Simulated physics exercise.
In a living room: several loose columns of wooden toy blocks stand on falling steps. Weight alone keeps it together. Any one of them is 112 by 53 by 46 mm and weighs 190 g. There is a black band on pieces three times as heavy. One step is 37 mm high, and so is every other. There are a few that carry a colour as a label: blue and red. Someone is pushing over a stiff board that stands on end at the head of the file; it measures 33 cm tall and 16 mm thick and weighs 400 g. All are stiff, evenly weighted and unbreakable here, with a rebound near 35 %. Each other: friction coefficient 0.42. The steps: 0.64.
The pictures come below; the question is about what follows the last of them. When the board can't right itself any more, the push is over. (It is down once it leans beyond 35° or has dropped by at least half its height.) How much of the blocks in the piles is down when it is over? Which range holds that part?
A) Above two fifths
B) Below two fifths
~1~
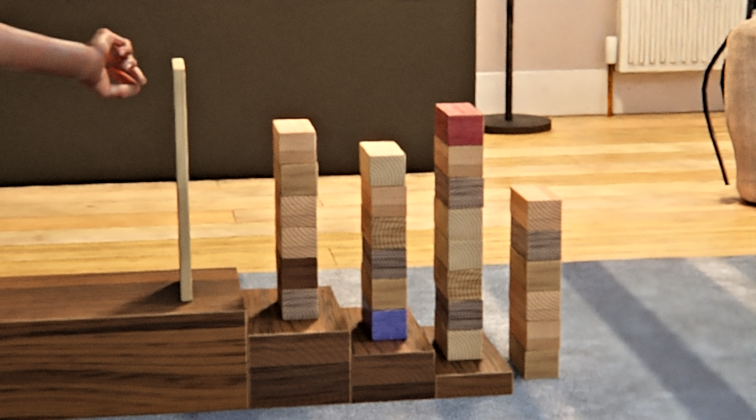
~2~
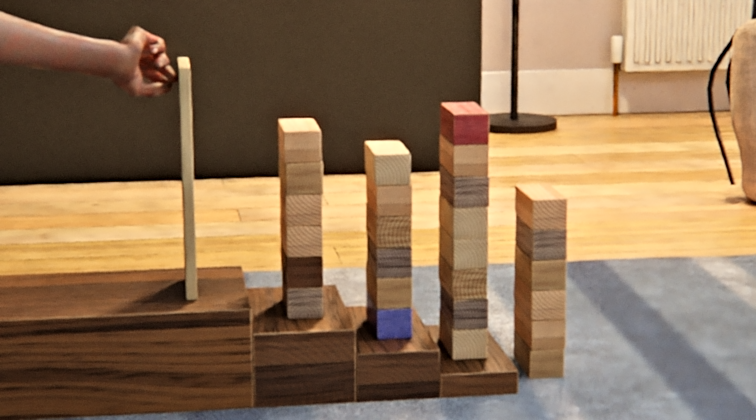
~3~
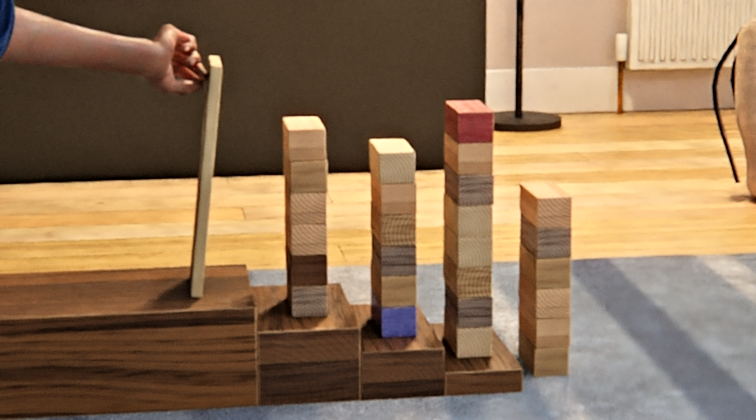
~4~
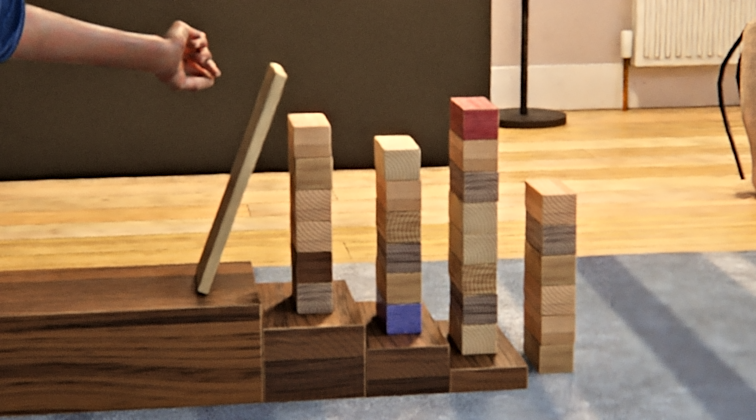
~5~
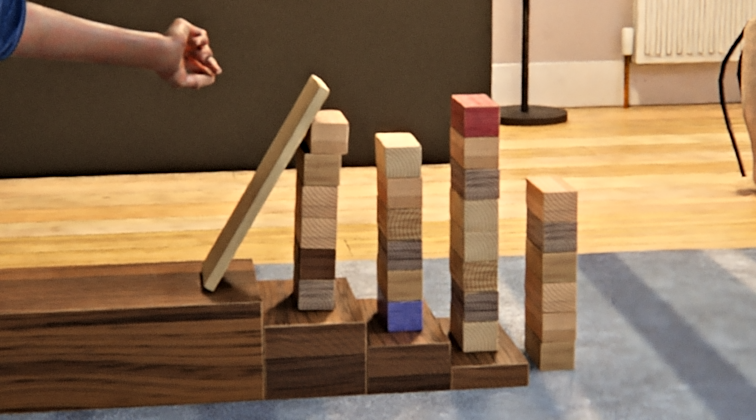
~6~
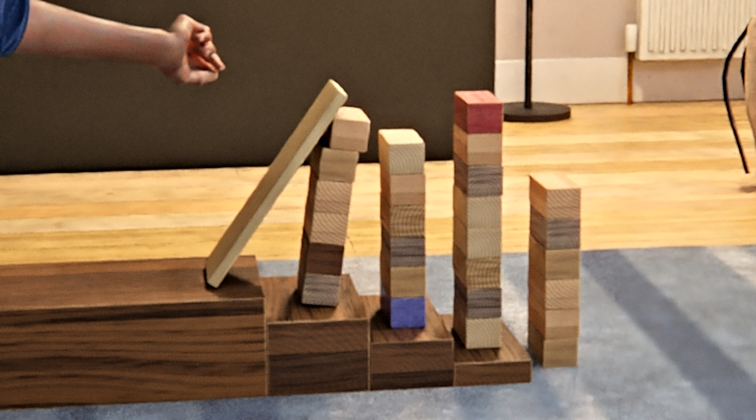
A.
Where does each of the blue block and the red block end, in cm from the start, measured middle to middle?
So blue shifts 0 cm, while red shifts 84 cm.
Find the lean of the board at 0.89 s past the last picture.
Around 75 degrees.
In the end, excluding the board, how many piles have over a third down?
Count: 4.
Then, 0.61 s on from the sixth picture, board 72° from upright; 10 of the 26 blocks down; red block tipped 21°.
Then, 0.89 s on from the sixth picture, board 74° from upright; 22 of the 26 blocks down; red block tipped 39°, 19 cm lower.
Finally, board 74° from upright; 22 of the 26 blocks down; red block on its side; blue block unmoved. That is 85 per cent. Seen by the last camera, middles, blue block near (403, 302).
